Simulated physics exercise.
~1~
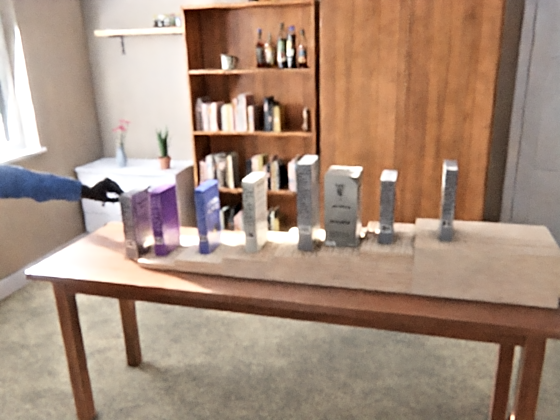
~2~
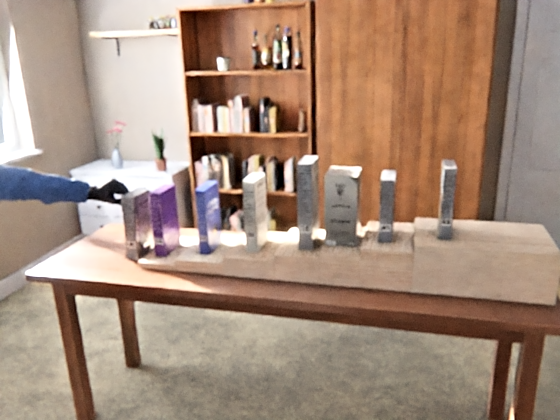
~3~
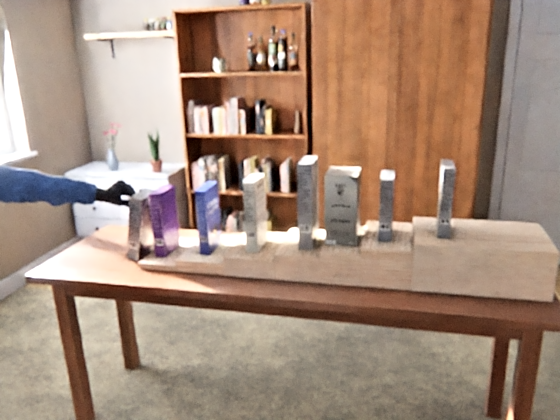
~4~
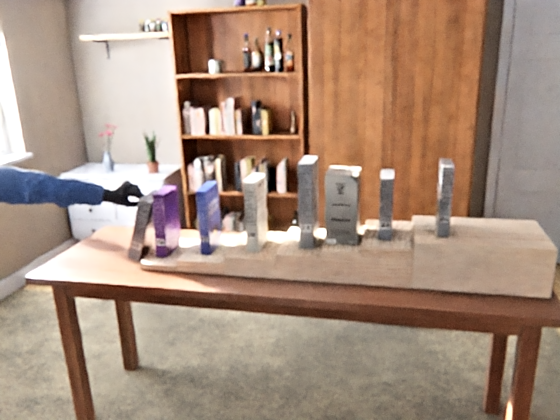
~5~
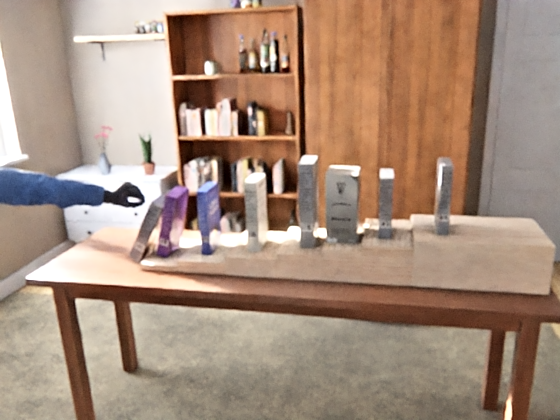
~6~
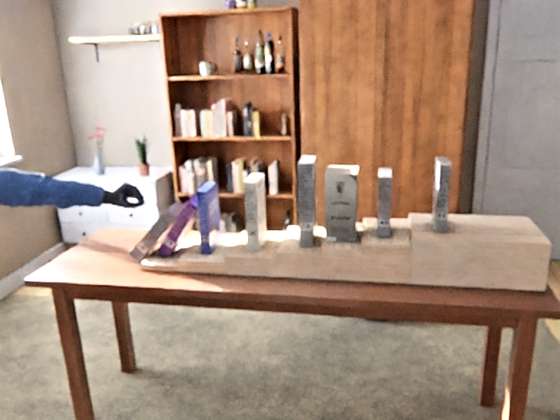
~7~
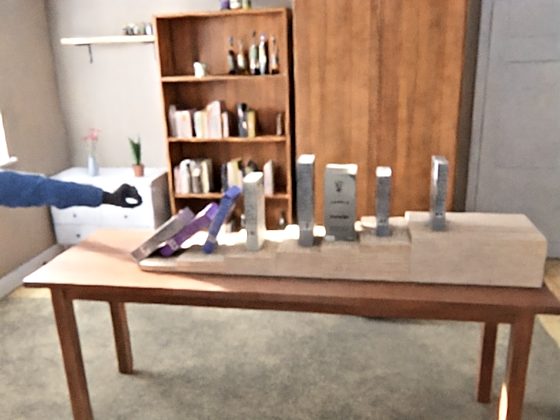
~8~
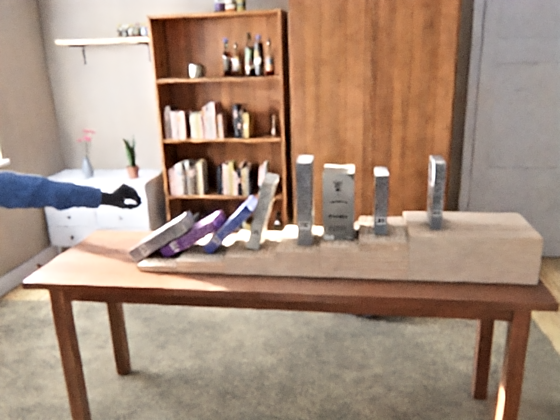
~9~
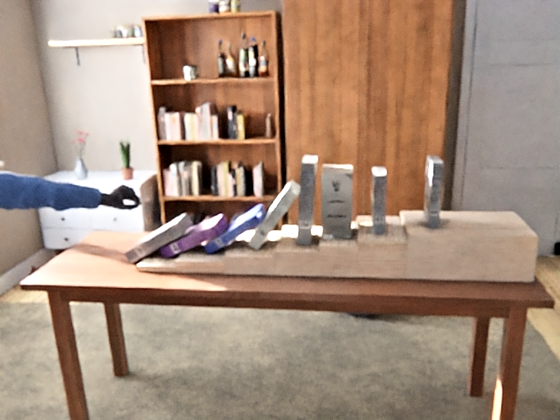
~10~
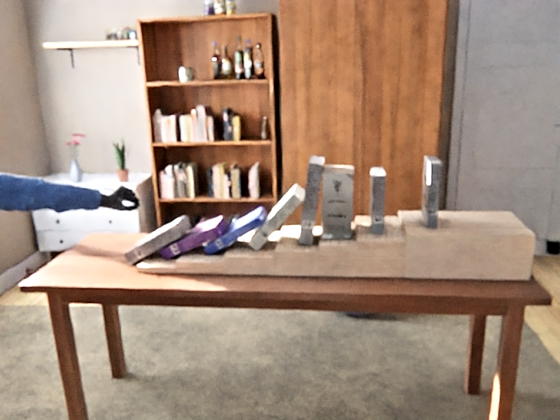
A gloved hand in a blue sleeve reaches in from the left and tips the first of a row of upright boxes standing on low wooden steps on a table. The grey box leans right into the purple one, which tilts in turn and knocks the blue box over. The blue box then pushes the pale box beyond it, which tips against the taller grey box on the next step. There the toppling stops. The first boxes lie slumped on one another, the pale one stays propped at a slant, and the four farther up remain standing.
